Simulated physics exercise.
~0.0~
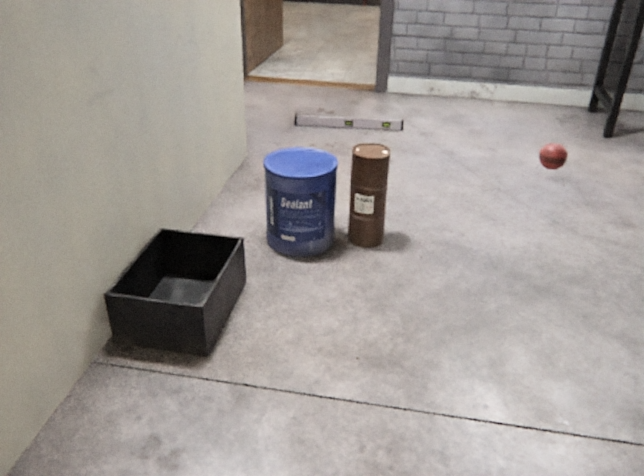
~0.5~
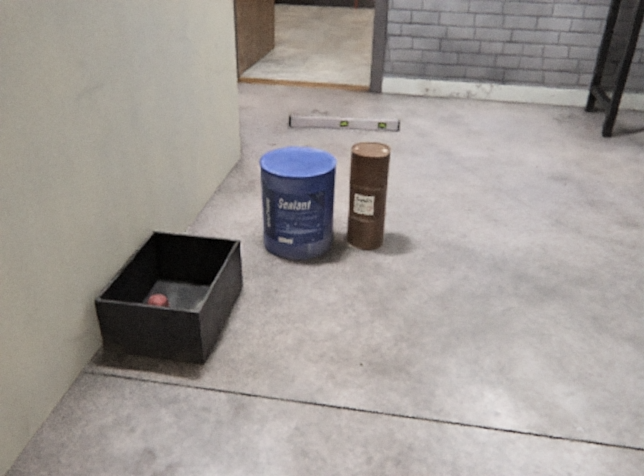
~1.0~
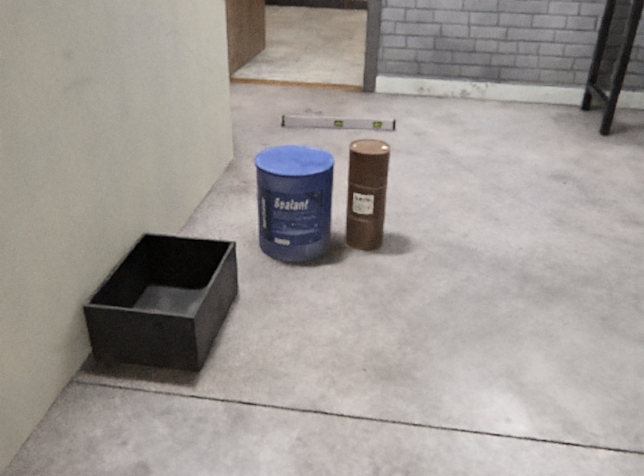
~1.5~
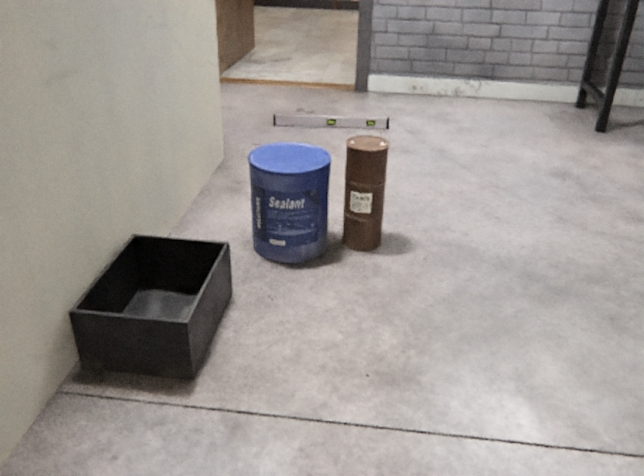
Red ball flying left across a concrete floor past a blue sealant pail and brown canister, landing inside a black open box.
